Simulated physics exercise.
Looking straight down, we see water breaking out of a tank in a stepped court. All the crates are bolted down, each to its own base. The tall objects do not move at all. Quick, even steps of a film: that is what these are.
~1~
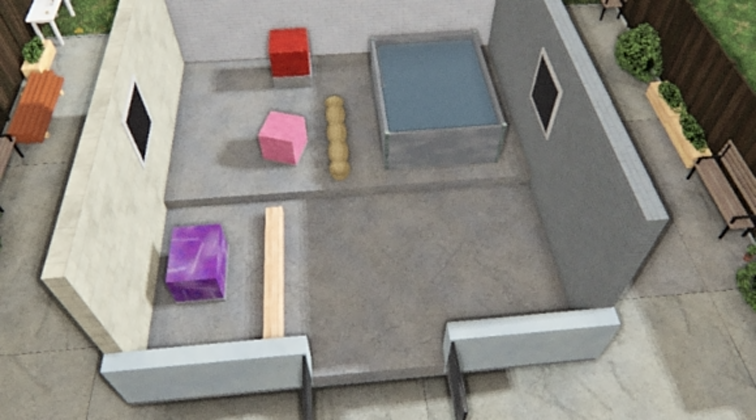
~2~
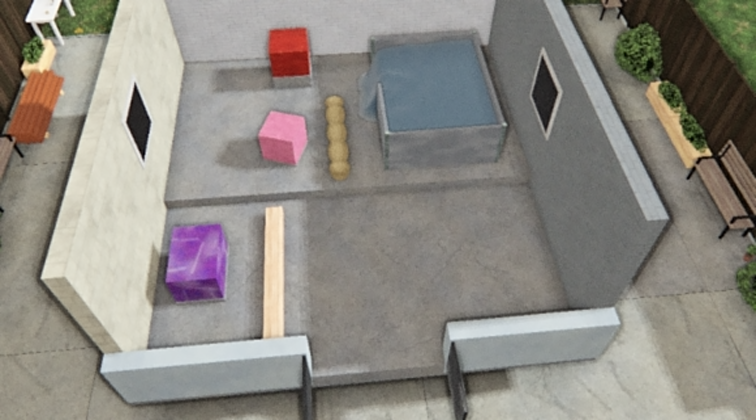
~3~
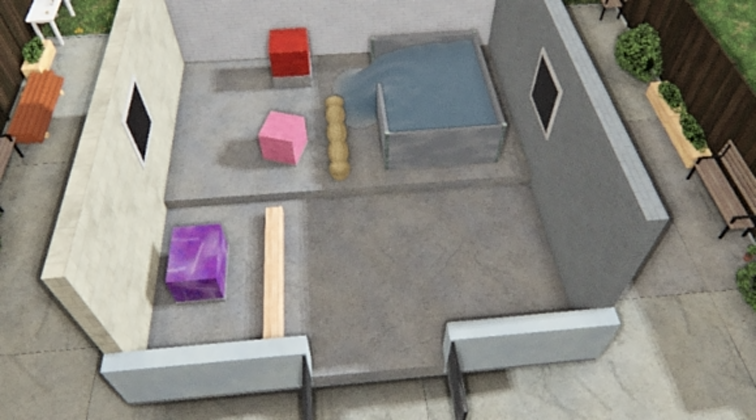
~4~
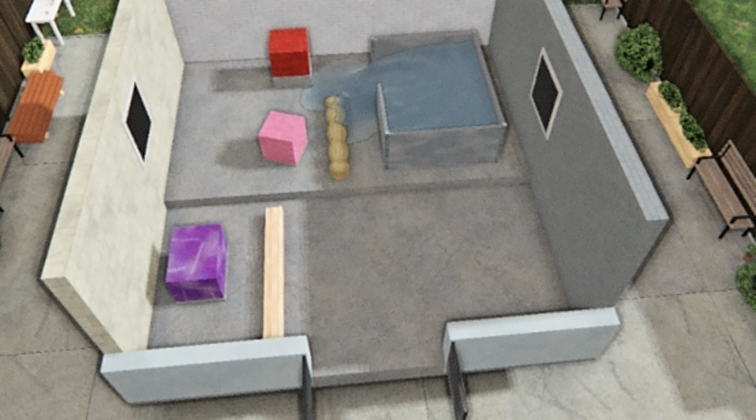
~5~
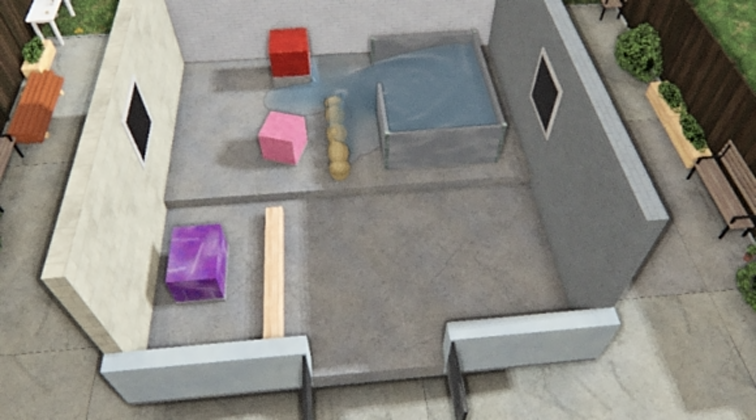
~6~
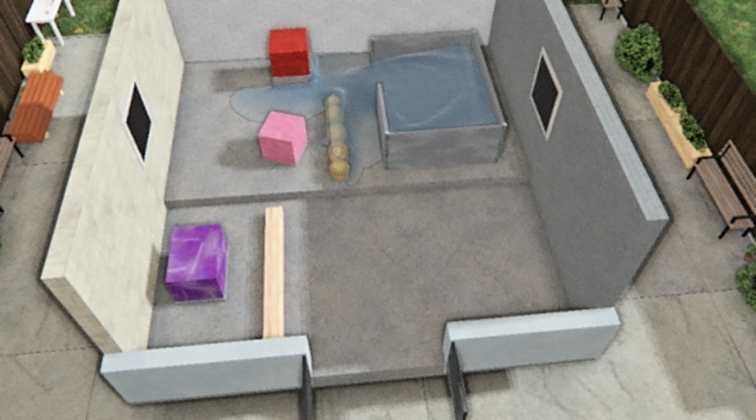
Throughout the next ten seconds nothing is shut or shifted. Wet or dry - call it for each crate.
Calls: Purple crate - wet; pink crate - wet; red crate - wet.
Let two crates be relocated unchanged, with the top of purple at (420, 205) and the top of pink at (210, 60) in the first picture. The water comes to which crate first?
The one in red.
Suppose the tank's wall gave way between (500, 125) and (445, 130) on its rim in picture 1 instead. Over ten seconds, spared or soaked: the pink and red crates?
Note: Pink one is left dry; red one is left dry.
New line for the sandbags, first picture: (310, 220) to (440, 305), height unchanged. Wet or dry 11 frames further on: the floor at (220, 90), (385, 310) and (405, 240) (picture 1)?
In turn: Under water, dry, free of water.
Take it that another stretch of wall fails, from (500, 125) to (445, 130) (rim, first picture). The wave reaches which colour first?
Answer: The purple-painted one.
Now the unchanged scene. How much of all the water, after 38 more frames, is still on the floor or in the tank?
Roughly 96 percent.
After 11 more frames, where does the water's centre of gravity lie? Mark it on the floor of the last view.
Around (370, 113).
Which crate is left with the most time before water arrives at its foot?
I'd go with the purple-painted one.
A moment on, water covers 30 % of the floor; the purple crate not reached, the pink crate water round its plinth, the red crate water round its plinth.
Next, water covers 45 % of the floor; the purple crate not reached, the pink crate water round its plinth, the red crate water round its plinth.
Then, water covers 65 % of the floor; the purple crate water round its plinth, the pink crate water round its plinth, the red crate water round its plinth.
Later, water covers 85 % of the floor; the purple crate water round its plinth, the pink crate water round its plinth, the red crate water round its plinth.
In the end, water covers 90 % of the floor; the purple crate was topped, the pink crate was topped, the red crate was topped.
